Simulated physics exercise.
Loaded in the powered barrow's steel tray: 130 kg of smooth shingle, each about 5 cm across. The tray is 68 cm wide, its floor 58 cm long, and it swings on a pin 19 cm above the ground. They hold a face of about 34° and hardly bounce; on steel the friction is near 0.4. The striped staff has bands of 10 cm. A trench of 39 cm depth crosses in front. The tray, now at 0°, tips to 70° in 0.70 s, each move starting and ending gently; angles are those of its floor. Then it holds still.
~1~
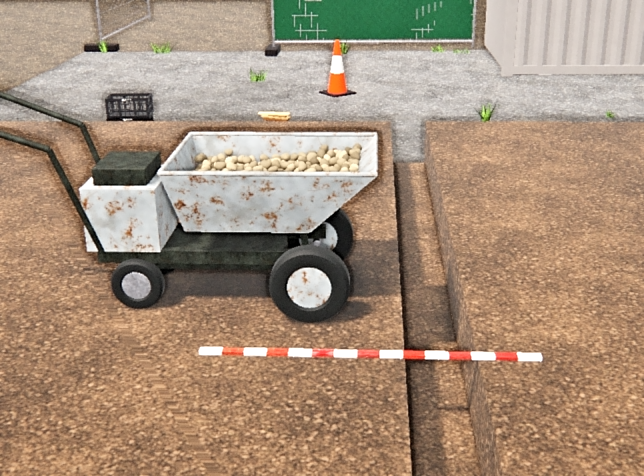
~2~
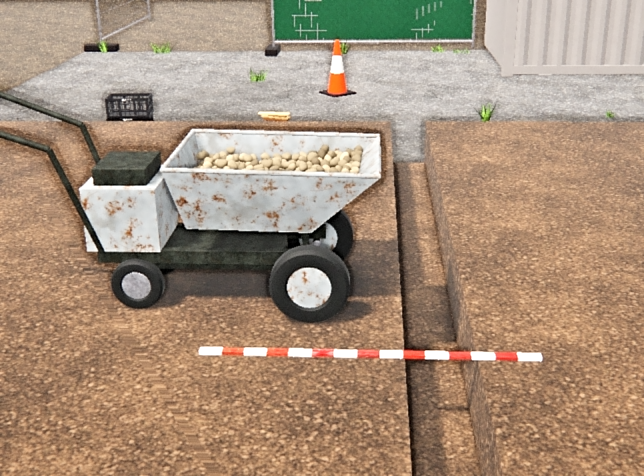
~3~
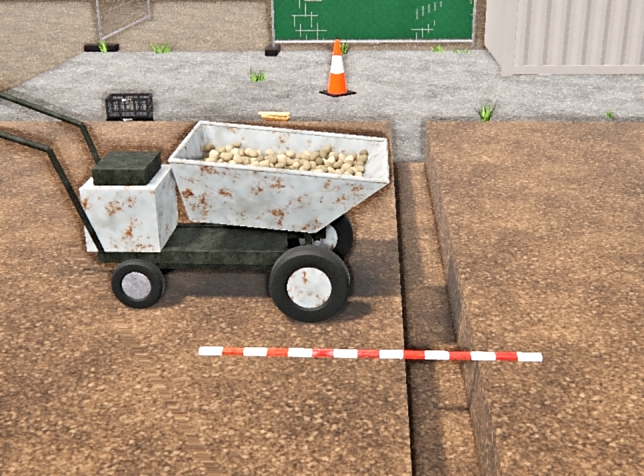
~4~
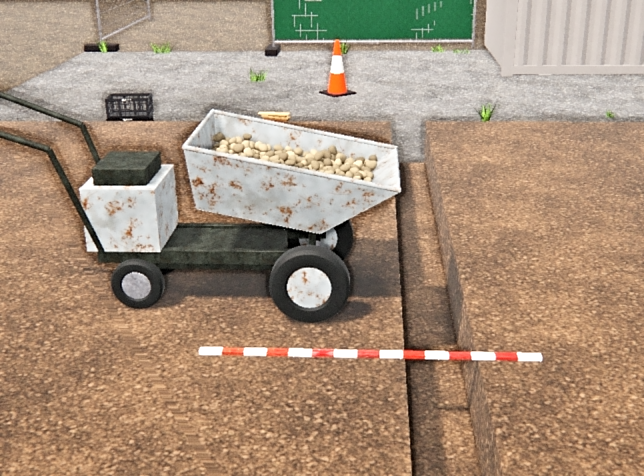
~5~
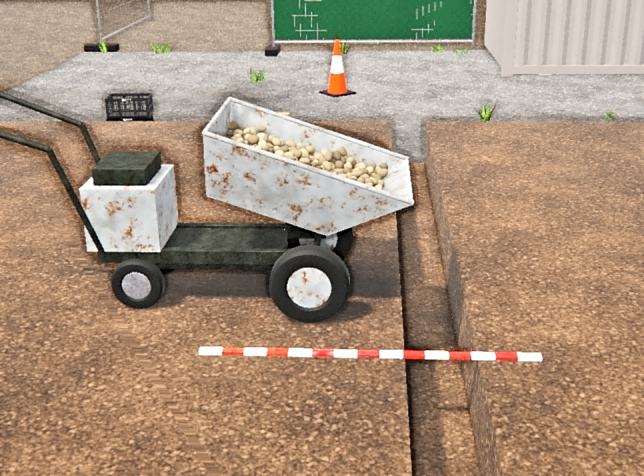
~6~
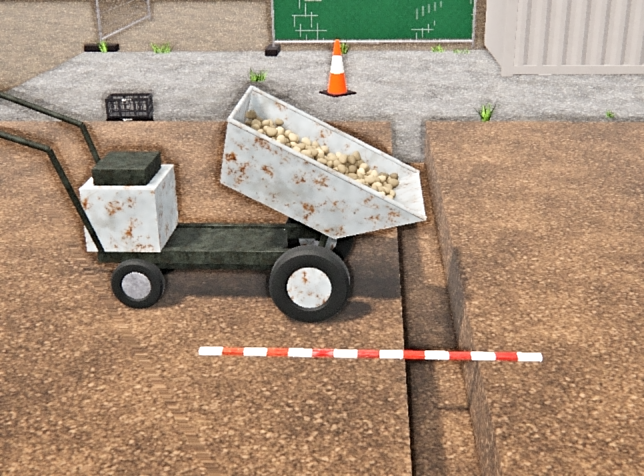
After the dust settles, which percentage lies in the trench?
Some 35 per cent of it.
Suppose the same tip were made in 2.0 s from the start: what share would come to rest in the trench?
Then about 45 per cent.
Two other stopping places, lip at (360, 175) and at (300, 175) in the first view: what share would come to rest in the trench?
About 60 and 80 per cent.
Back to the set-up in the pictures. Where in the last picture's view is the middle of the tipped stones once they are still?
Their middle is at about (504, 291).
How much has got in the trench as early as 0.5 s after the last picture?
Some 10 per cent.
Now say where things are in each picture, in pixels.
In the first picture, the tray is at 0°, its lip at (377, 175); the top of the load is at (347, 153).
In the second picture, the tray is at 1°, its lip at (380, 176); the top of the load is at (332, 156).
The third picture shows lip at (388, 182), floor tilted 5°, highest stones at (238, 152).
The fourth picture shows lip at (400, 190), floor tilted 12°, highest stones at (234, 143).
In the fifth picture, the tray is at 19°, its lip at (413, 203); the top of the load is at (244, 134).
The sixth picture shows lip at (426, 219), floor tilted 28°, highest stones at (252, 124).
Then, 0.2 s after the last picture the floor is at 59°, 100 % in the tray; the foremost stones are at (431, 248).
Then, 0.5 s after the last picture the floor is at 70°, 71 % in the tray, 11 % in the trench, 18 % past the trench; the foremost stones are at (508, 291).
Then, 0.8 s after the last picture the floor is at 70°, 10 % in the tray, 25 % in the trench, 65 % past the trench; the foremost stones are past the picture's edge.
Then, 2.8 s after the last picture the floor is at 70°, 0 % in the tray, 35 % in the trench, 65 % past the trench; the foremost stones are past the picture's edge.
